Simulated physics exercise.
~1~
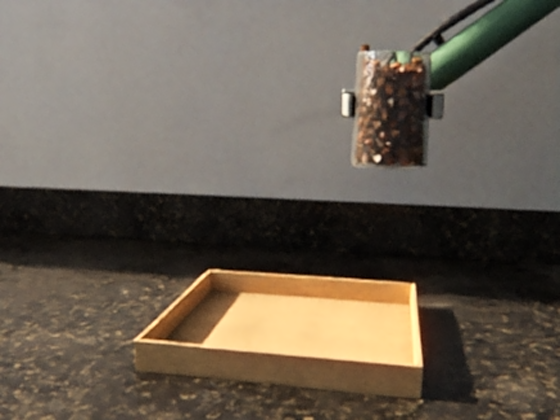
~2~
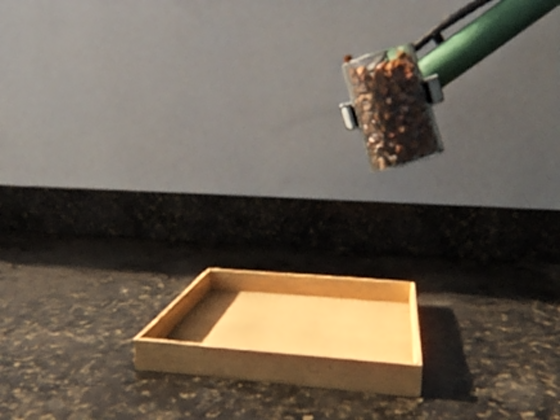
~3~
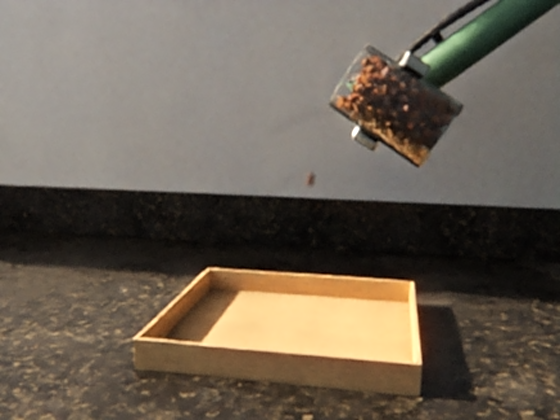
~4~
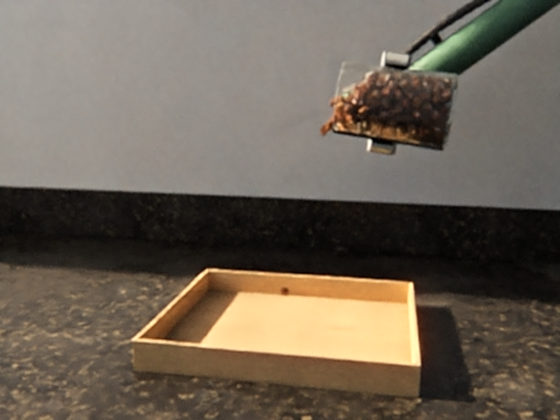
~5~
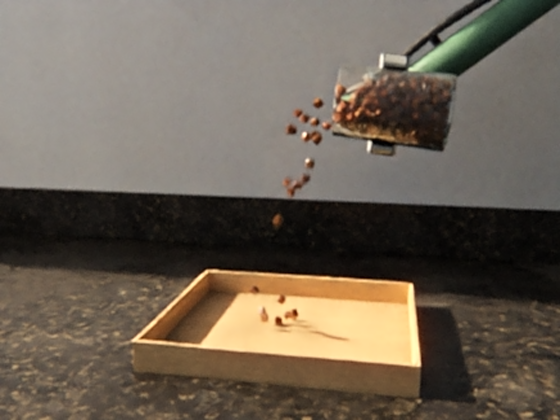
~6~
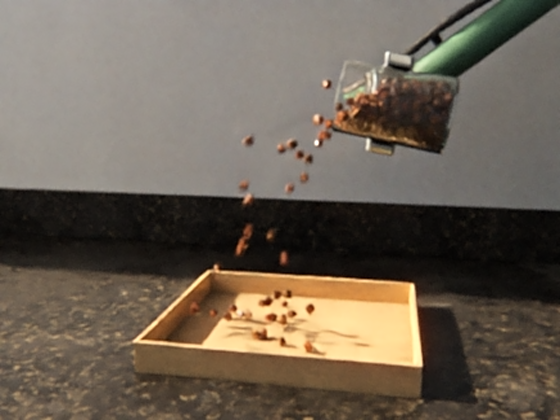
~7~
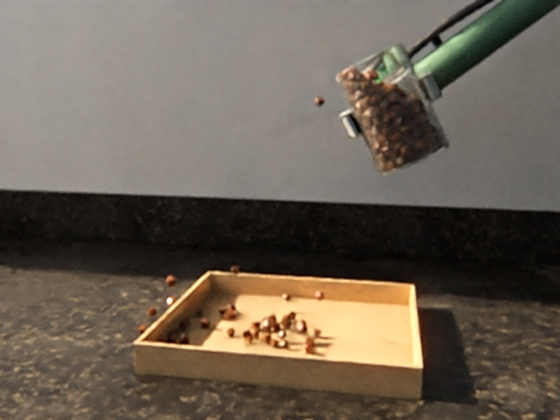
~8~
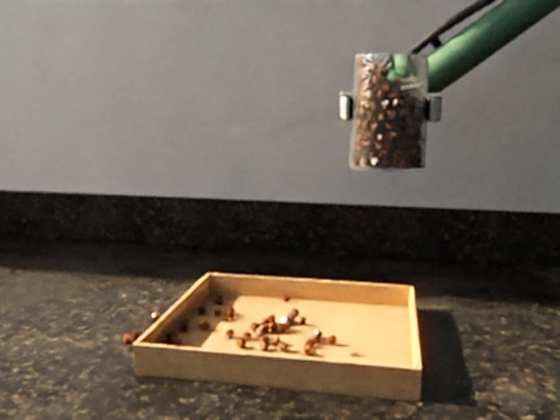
At the start, a green robotic arm holds a clear cup packed with small brown pellets upright above a shallow wooden tray on a dark speckled surface. The arm tips the cup toward the left, and a single pellet drops into the empty tray. Once the cup lies on its side, more pellets spill from its mouth and scatter across the tray. The arm then turns the cup back up as the last few fall. It ends upright and still mostly full, with a loose scattering in the tray and a few pellets by its left edge.
